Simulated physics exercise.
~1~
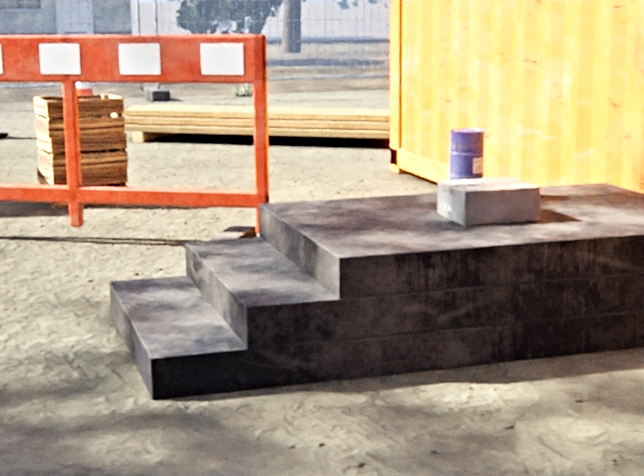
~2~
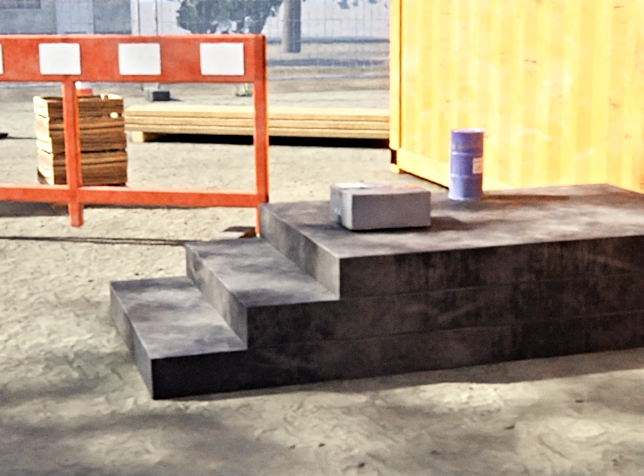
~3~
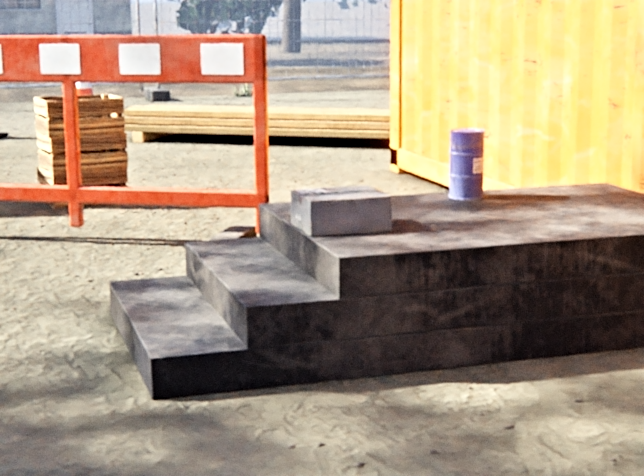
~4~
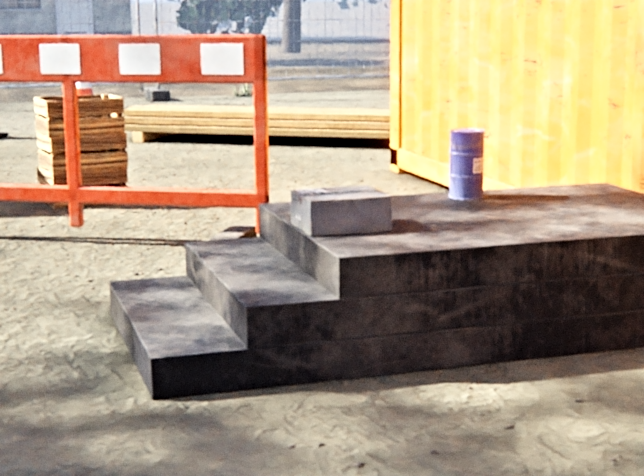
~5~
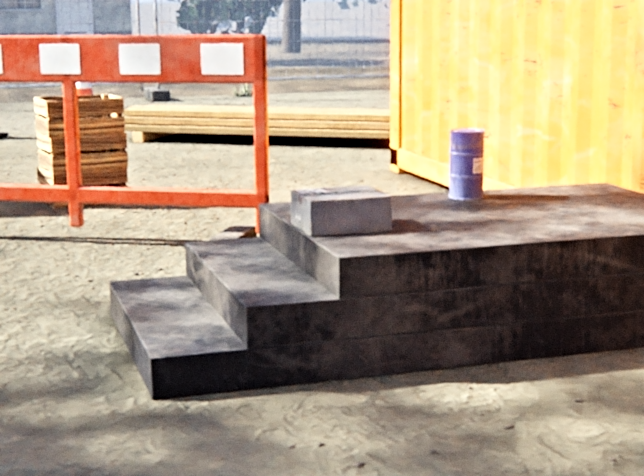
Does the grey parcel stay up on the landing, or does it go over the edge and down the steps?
It stays up on the landing, coming to rest close to the top of the steps without going down any of them.
